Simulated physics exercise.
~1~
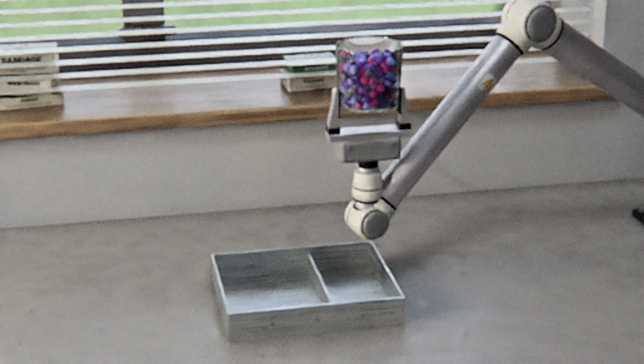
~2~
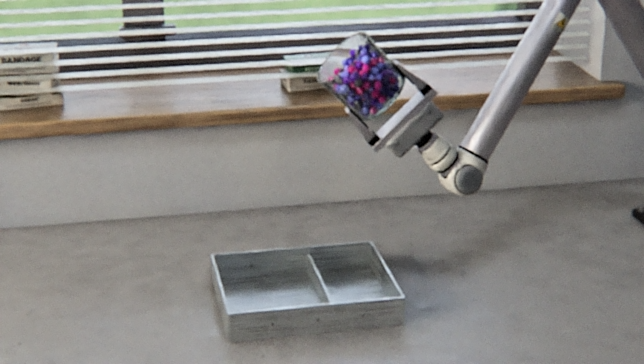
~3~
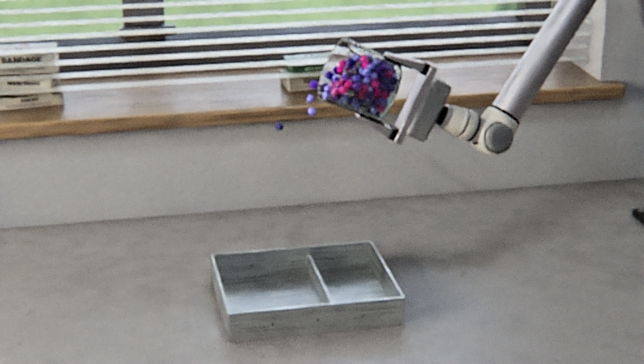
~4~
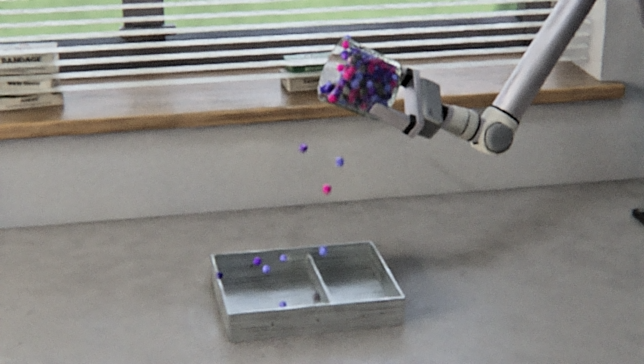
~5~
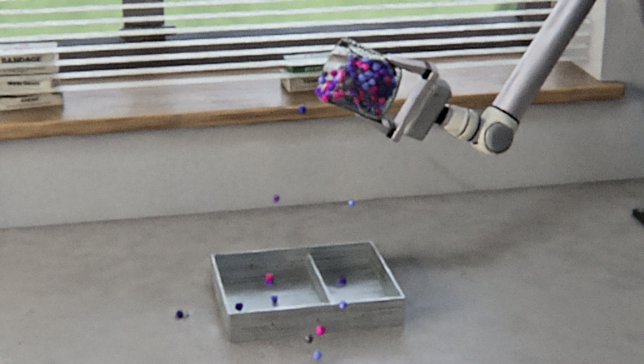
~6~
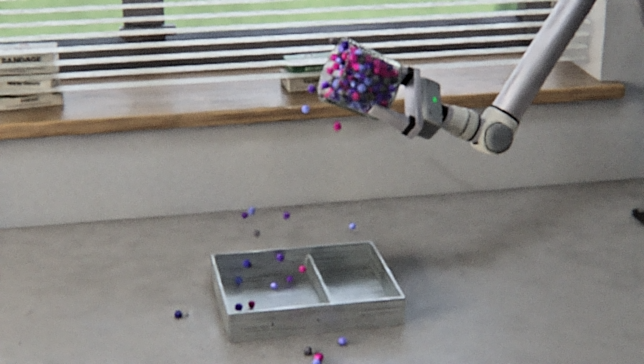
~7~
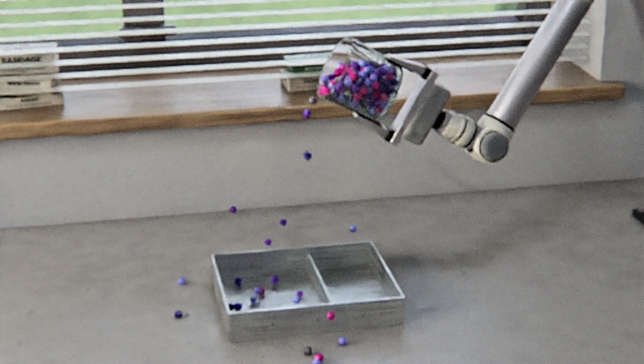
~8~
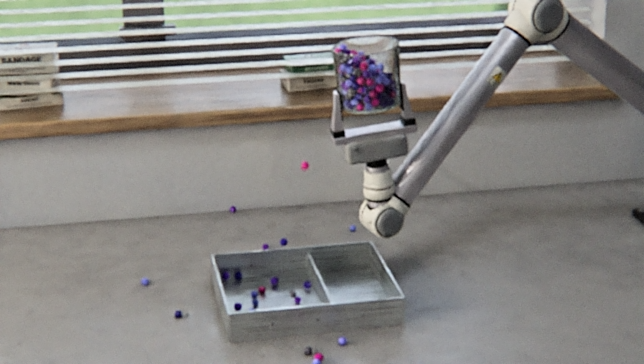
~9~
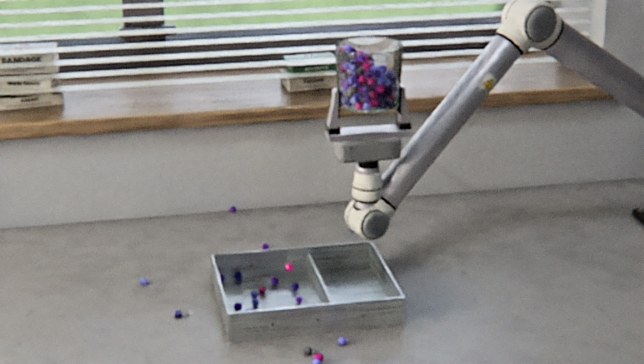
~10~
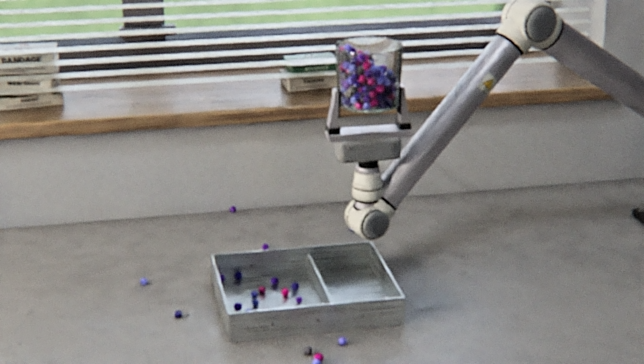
On a grey table top, a gripper tips a cup, spills some sweets, then rights it.
